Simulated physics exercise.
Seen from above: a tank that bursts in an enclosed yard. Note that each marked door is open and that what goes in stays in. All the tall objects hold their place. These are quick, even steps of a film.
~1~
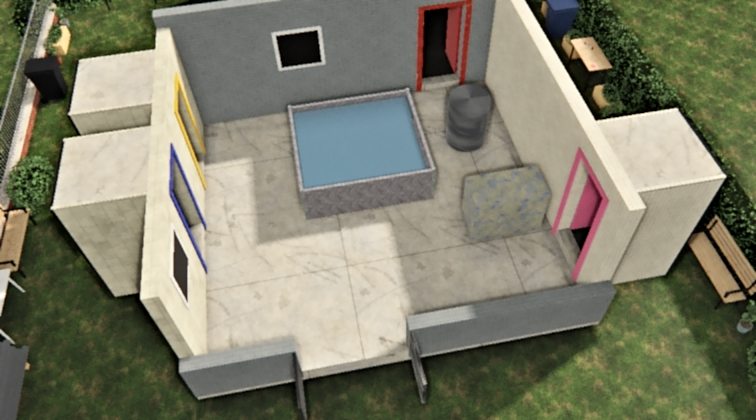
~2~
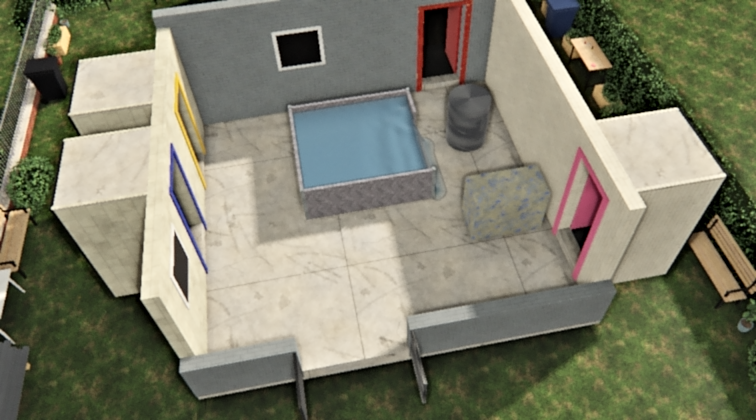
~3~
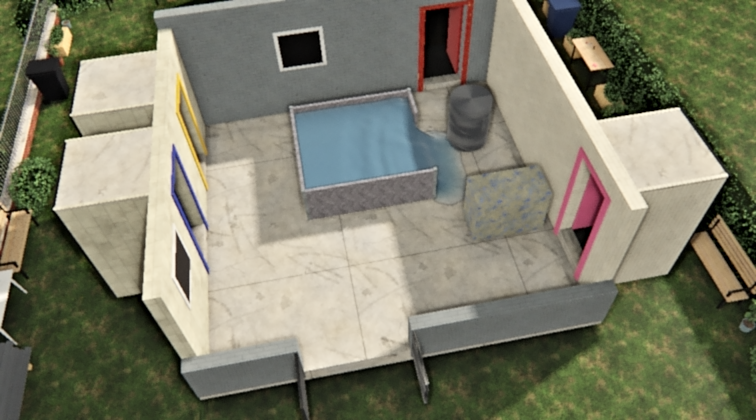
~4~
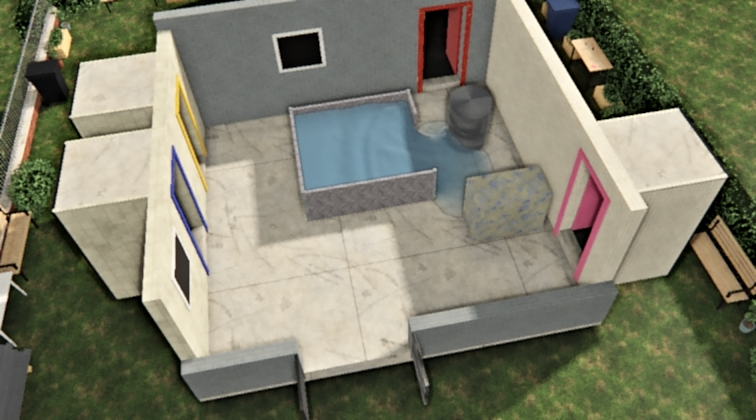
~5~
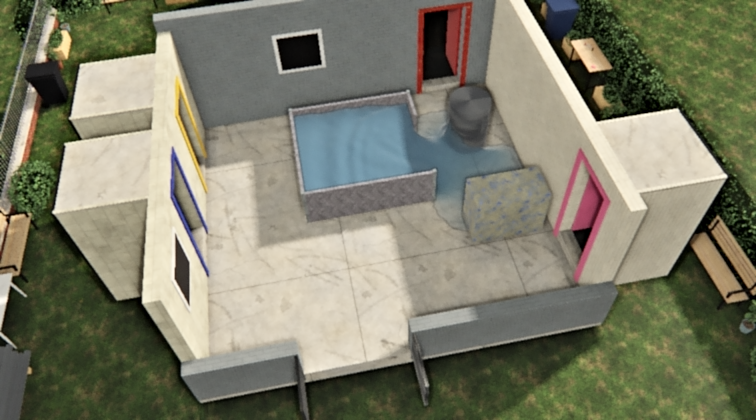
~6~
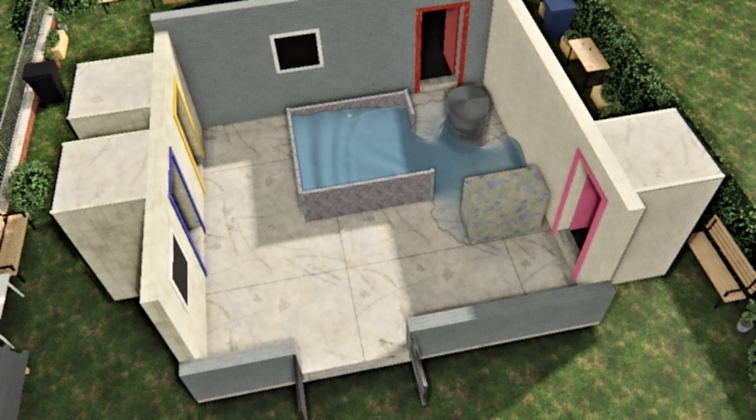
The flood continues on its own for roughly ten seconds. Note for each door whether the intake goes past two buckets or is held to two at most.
Yellow door: Past two; pink door: Held to two at most; red door: Past two; blue door: Held to two at most.
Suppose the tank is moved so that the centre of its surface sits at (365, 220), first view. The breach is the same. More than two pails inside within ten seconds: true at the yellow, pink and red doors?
As I see it, the yellow door runs past the limit, the pink door runs past the limit and the red door remains below.
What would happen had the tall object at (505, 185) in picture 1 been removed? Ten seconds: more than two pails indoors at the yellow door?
Yellow door exceeds the limit.
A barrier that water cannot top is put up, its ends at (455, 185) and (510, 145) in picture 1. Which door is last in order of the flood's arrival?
Last comes the blue door.
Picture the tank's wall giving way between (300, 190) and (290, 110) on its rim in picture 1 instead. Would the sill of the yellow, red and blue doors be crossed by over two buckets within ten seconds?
In short: Yellow door lets more in, red door takes less, blue door lets more in.
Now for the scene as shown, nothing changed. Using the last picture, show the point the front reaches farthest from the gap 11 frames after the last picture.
The farthest wet spot is near (583, 304).
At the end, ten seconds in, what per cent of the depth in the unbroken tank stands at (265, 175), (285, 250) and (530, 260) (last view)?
The three come to near 4, 10 and 4 per cent respectively.
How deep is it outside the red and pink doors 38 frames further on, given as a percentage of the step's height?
I'd say around 140 and 20 in a hundred.
A moment on, water covers 25 % of the floor; the yellow door not reached, the pink door wet at the sill, nothing in, the red door wet at the sill, nothing in, the blue door not reached.
Next, water covers 30 % of the floor; the yellow door not reached, the pink door wet at the sill, nothing in, the red door under two buckets in, the blue door not reached.
Then, water covers 65 % of the floor; the yellow door not reached, the pink door wet at the sill, nothing in, the red door far over two buckets in, the blue door not reached.
Later, water covers 95 % of the floor; the yellow door under two buckets in, the pink door wet at the sill, nothing in, the red door far over two buckets in, the blue door wet at the sill, nothing in.
In the end, water covers 100 % of the floor; the yellow door over two buckets in, the pink door wet at the sill, nothing in, the red door far over two buckets in, the blue door wet at the sill, nothing in.
